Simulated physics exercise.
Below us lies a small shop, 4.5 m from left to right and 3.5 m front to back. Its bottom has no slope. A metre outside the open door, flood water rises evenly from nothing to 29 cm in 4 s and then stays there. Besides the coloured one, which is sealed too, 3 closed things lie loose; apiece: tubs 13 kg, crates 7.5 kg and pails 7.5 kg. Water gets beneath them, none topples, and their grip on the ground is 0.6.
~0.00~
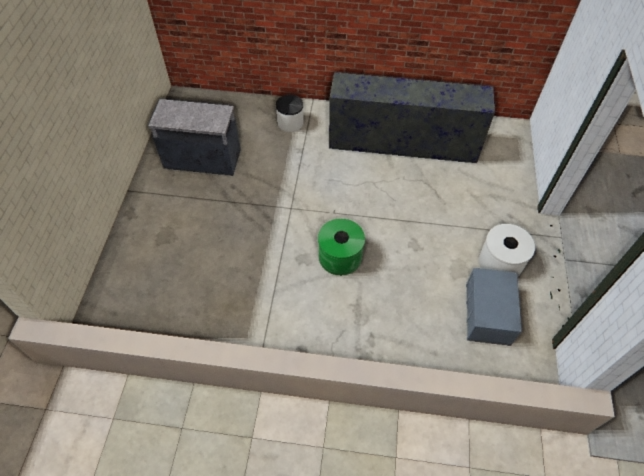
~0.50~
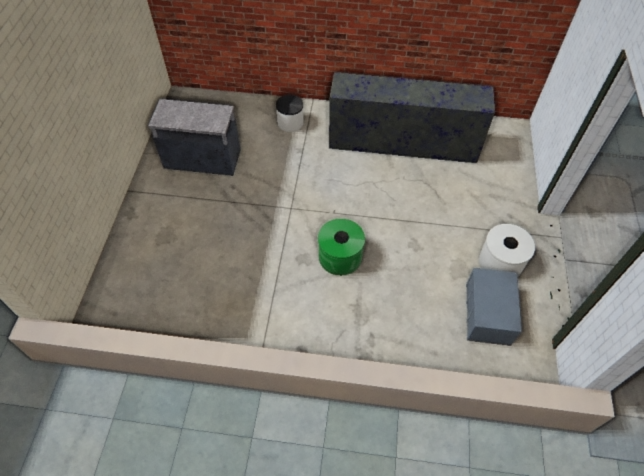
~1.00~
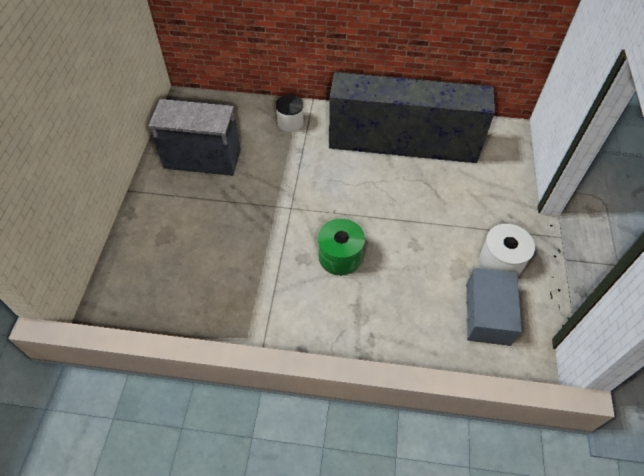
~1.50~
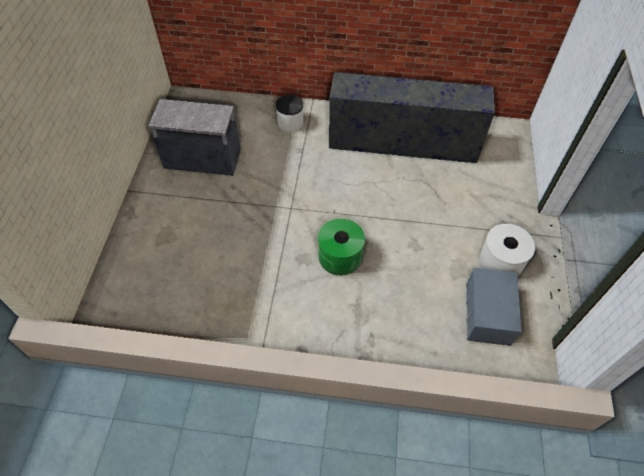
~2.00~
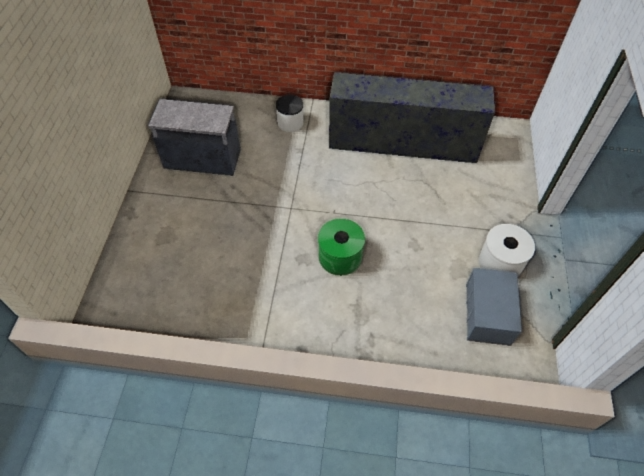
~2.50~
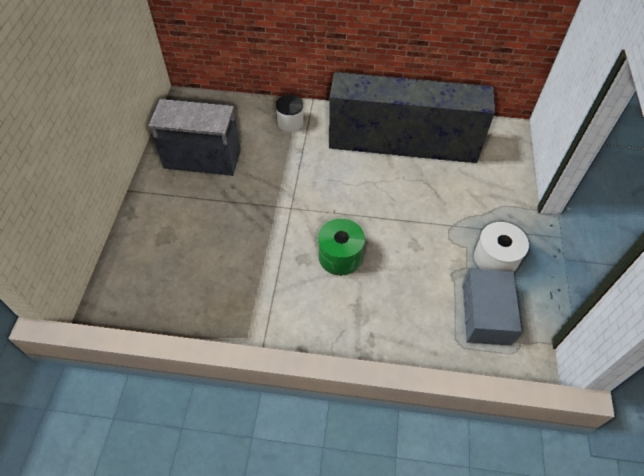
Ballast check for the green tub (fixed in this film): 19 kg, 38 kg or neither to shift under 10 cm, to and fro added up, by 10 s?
Verdict: Only the larger load is enough.
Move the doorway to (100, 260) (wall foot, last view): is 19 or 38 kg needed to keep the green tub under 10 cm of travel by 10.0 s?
In that case only the higher weight holds it.
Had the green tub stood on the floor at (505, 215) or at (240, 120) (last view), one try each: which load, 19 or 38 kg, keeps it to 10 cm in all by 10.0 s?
In that order: Only the larger holds; it takes the larger.
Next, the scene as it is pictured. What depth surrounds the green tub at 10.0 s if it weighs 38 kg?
Roughly 17 cm.
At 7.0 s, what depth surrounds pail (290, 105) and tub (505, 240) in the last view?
About 5 and 13 cm.
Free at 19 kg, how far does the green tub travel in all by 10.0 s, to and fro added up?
Some 200 cm in all.
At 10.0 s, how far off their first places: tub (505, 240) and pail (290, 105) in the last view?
In that order: 400 cm, 80 cm.
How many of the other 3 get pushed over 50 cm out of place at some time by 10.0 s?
I count 3.
After 3.5 s the green tub would be 0 cm from its start with 19 kg and 0 cm from its start with 38 kg; 1 cm of water round it then.
After 4.5 s the green tub would be 1 cm from its start with 19 kg and 0 cm from its start with 38 kg; 7 cm of water round it then.
After 7.0 s the green tub would be 72 cm from its start with 19 kg and 0 cm from its start with 38 kg; 8 cm of water round it then.
After 10.0 s the green tub would be 137 cm from its start with 19 kg and 4 cm from its start with 38 kg; 17 cm of water round it then.
